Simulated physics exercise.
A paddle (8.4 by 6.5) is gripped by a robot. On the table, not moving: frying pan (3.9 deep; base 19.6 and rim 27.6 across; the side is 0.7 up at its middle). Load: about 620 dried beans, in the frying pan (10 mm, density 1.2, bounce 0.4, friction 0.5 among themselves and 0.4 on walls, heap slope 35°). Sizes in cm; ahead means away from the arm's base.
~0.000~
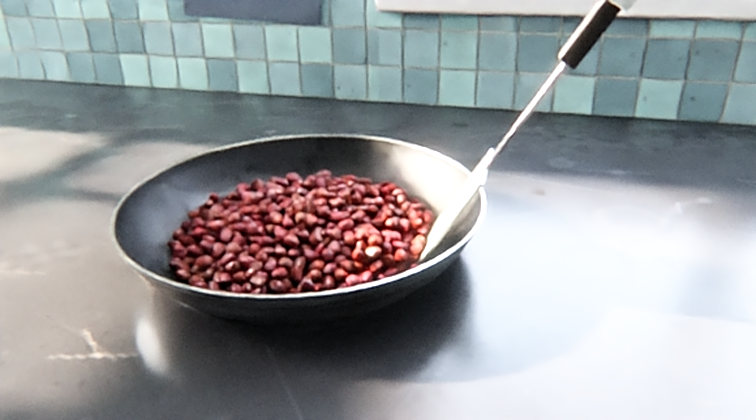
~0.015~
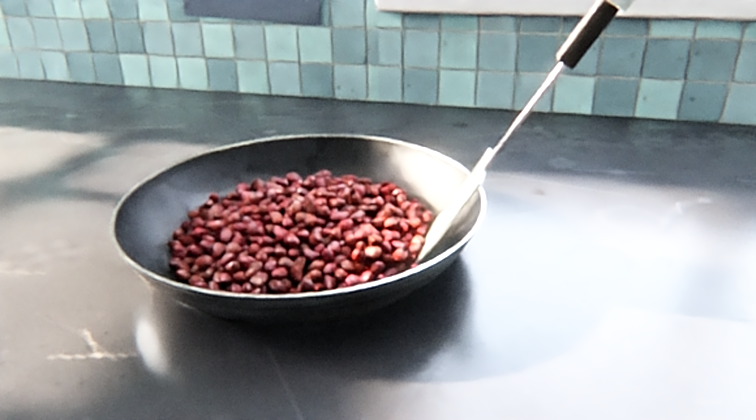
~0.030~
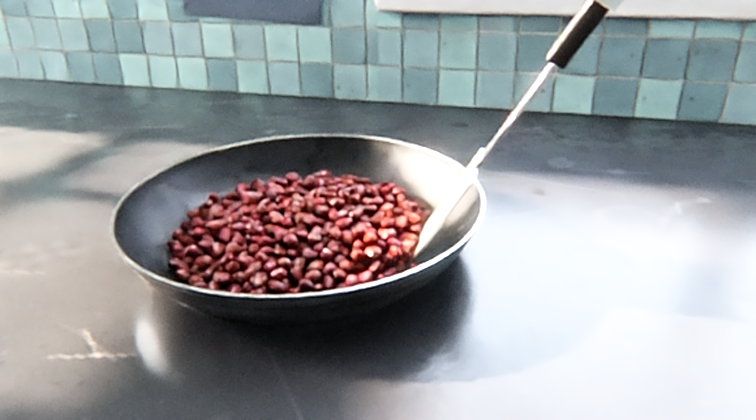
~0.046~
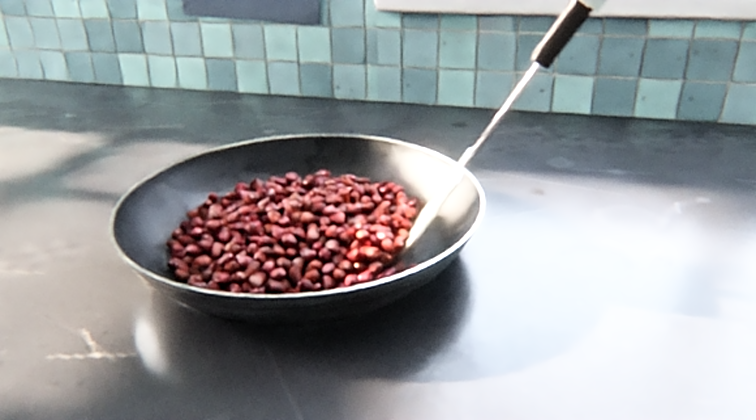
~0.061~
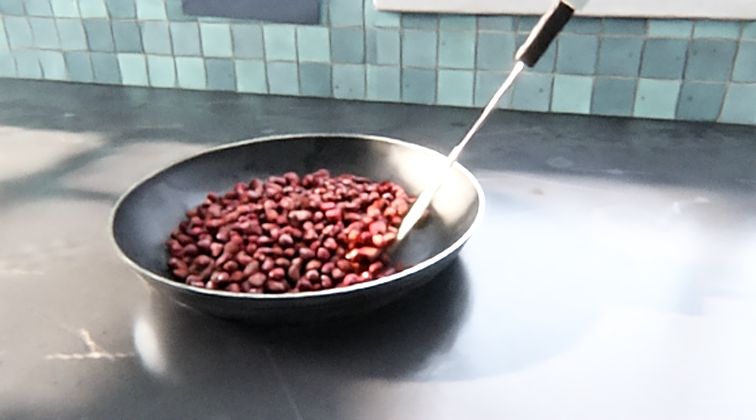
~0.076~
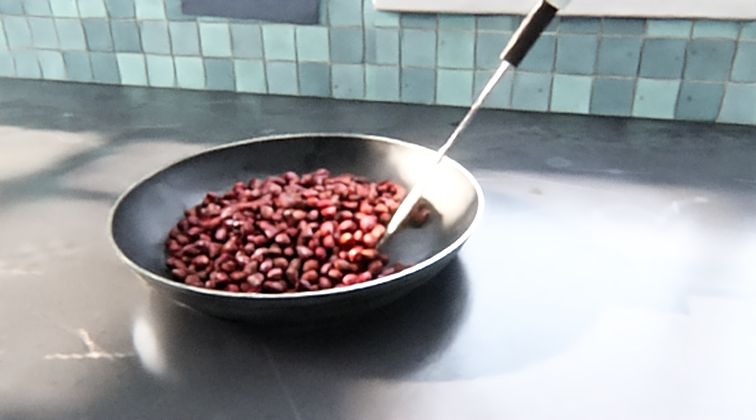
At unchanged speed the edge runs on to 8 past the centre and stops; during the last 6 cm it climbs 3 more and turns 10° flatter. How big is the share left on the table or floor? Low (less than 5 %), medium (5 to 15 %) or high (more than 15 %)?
On the table or floor the share is low, less than 5 %.
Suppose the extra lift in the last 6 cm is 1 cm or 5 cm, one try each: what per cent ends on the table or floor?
About 0 and 0 per cent.
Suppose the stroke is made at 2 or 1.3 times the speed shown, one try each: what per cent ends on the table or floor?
About 10 and 5 per cent.
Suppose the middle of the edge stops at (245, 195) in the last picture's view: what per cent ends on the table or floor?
About 0 per cent.
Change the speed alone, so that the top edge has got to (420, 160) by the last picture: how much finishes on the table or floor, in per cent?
About 5 per cent.
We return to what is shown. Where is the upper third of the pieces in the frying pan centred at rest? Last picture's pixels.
Near (192, 201).
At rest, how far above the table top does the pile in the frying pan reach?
Roughly 5.0 cm.
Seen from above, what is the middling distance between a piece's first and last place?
Roughly 3 cm.
By 0.17 s, sloping 59°, highest piece 4 above the table; 618 in the frying pan.
By 0.26 s, sloping 55°, highest piece 5 above the table; 618 in the frying pan.
By 0.50 s, sloping 49°, highest piece 4 above the table; 614 in the frying pan, 4 on the table or floor.
By 1.55 s, sloping 49°, highest piece 4 above the table; 614 in the frying pan, 4 on the table or floor.
Final count, 614 in the frying pan, 4 on the table or floor. That is 1 % on the table or floor.
